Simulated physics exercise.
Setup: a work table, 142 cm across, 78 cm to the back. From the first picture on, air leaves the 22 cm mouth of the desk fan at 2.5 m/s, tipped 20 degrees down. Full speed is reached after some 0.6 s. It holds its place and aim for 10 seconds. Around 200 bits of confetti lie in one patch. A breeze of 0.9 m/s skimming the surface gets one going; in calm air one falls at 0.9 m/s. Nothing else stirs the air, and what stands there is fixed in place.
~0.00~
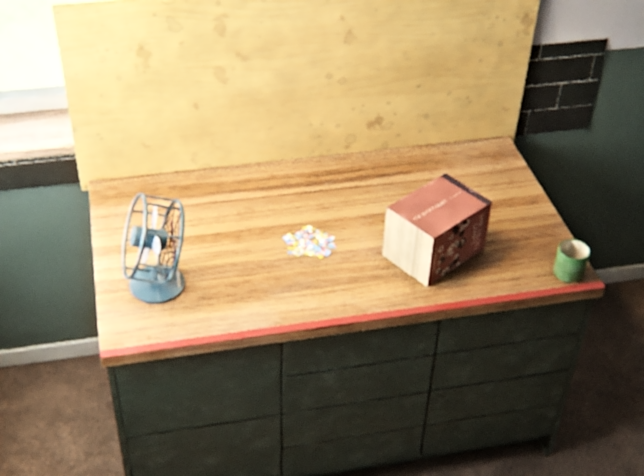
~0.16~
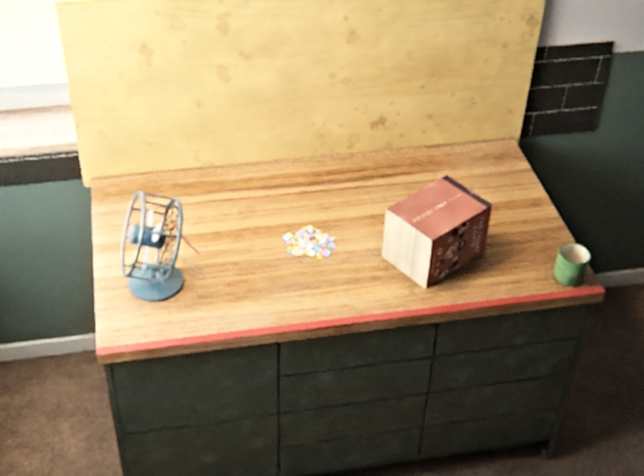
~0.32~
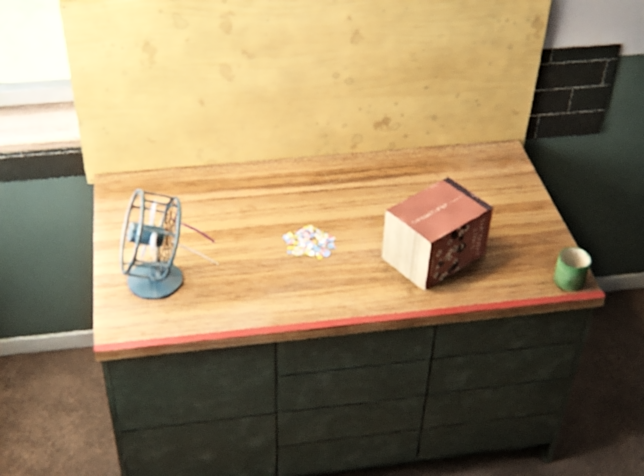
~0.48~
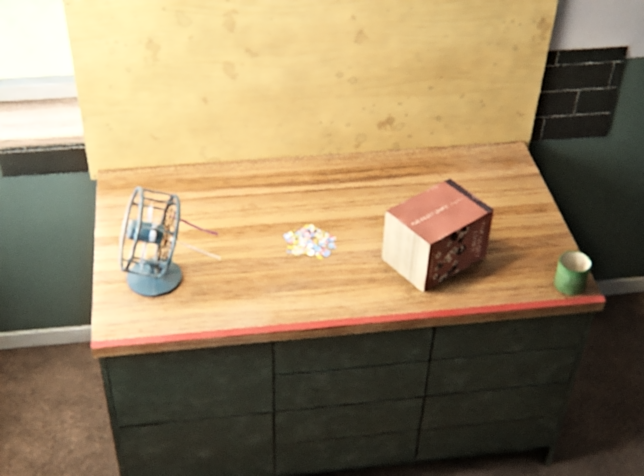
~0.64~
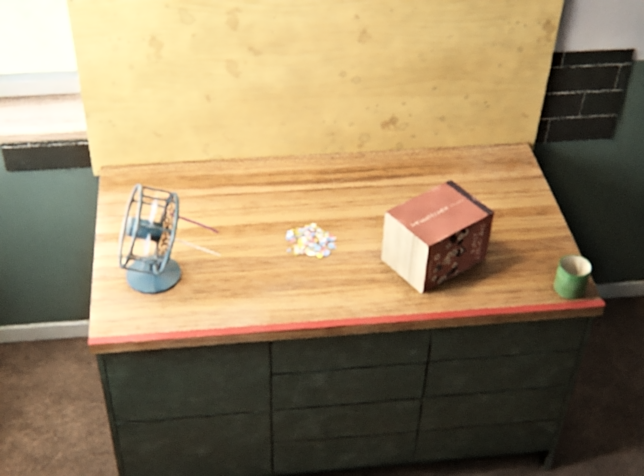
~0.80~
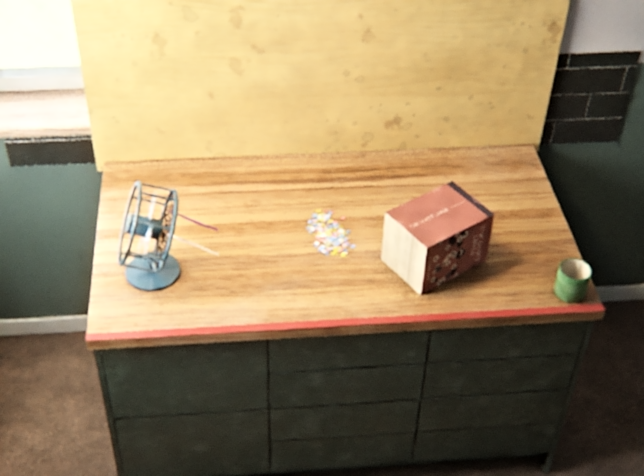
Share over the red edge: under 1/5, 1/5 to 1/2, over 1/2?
I figure the part over that edge ends up smaller than a fifth.
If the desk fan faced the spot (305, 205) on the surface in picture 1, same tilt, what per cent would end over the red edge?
Result: Approx. 0 percent.
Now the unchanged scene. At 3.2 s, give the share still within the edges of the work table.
The remaining share is about 10 %.
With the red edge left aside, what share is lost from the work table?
Near 100 %.
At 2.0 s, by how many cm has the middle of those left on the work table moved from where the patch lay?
The centre sits some 75 cm from where it began.
After 2.0 s the count stands so, 0 % are over the red edge; the middle of those still in play is near (491, 146).
After 3.2 s the count stands so, 0 % are over the red edge.
After 5.5 s the count stands so, 0 % are over the red edge.
After 10.0 s, at the end, 0 % are over the red edge.
